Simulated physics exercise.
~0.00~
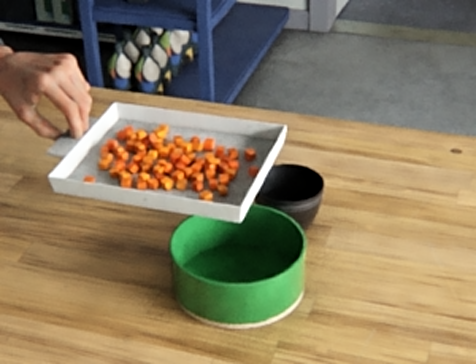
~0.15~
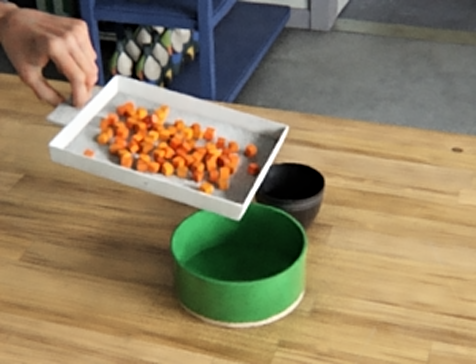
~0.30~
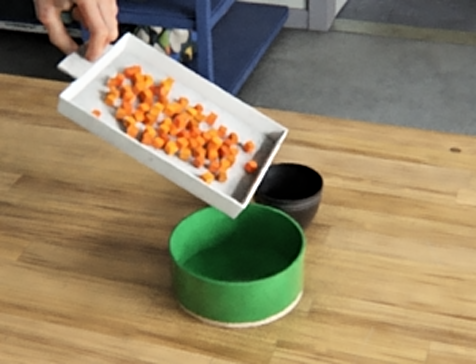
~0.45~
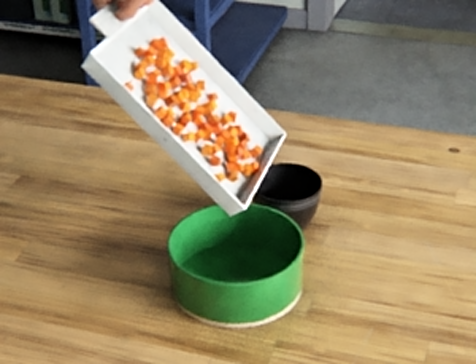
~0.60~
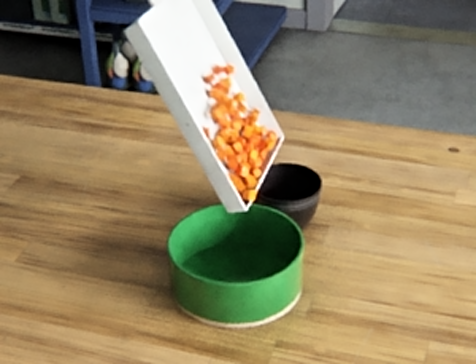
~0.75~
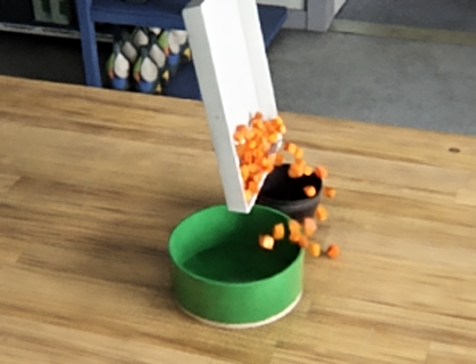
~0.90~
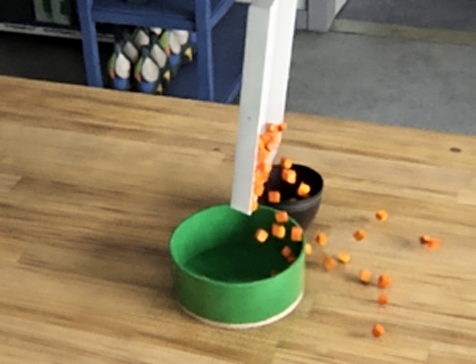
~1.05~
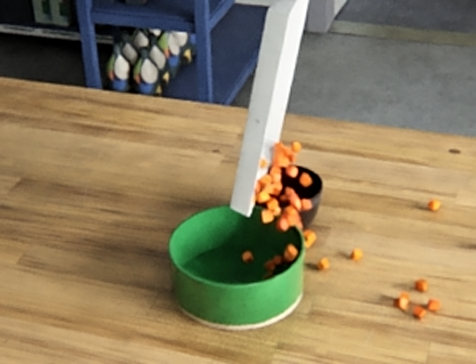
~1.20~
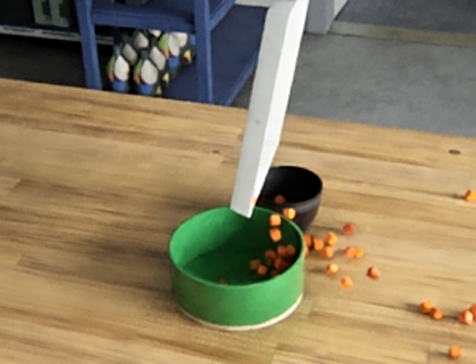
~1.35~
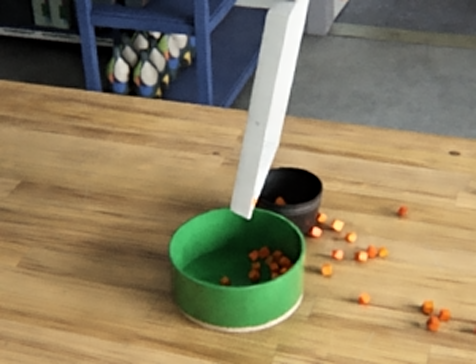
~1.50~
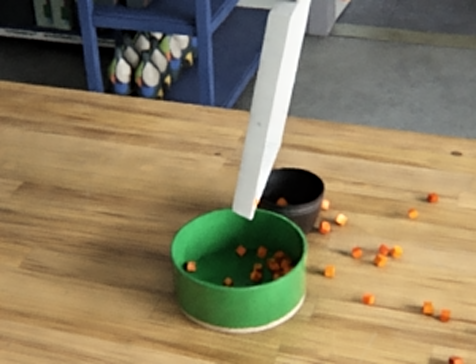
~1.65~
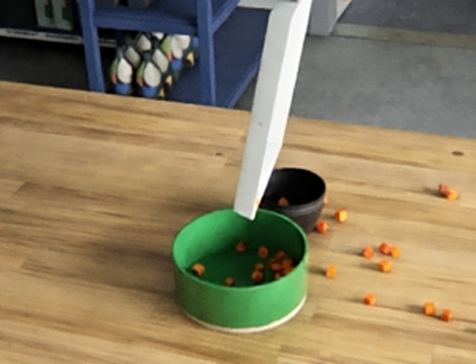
On a wooden table, a hand tips carrot cubes into two bowls, scattering some.
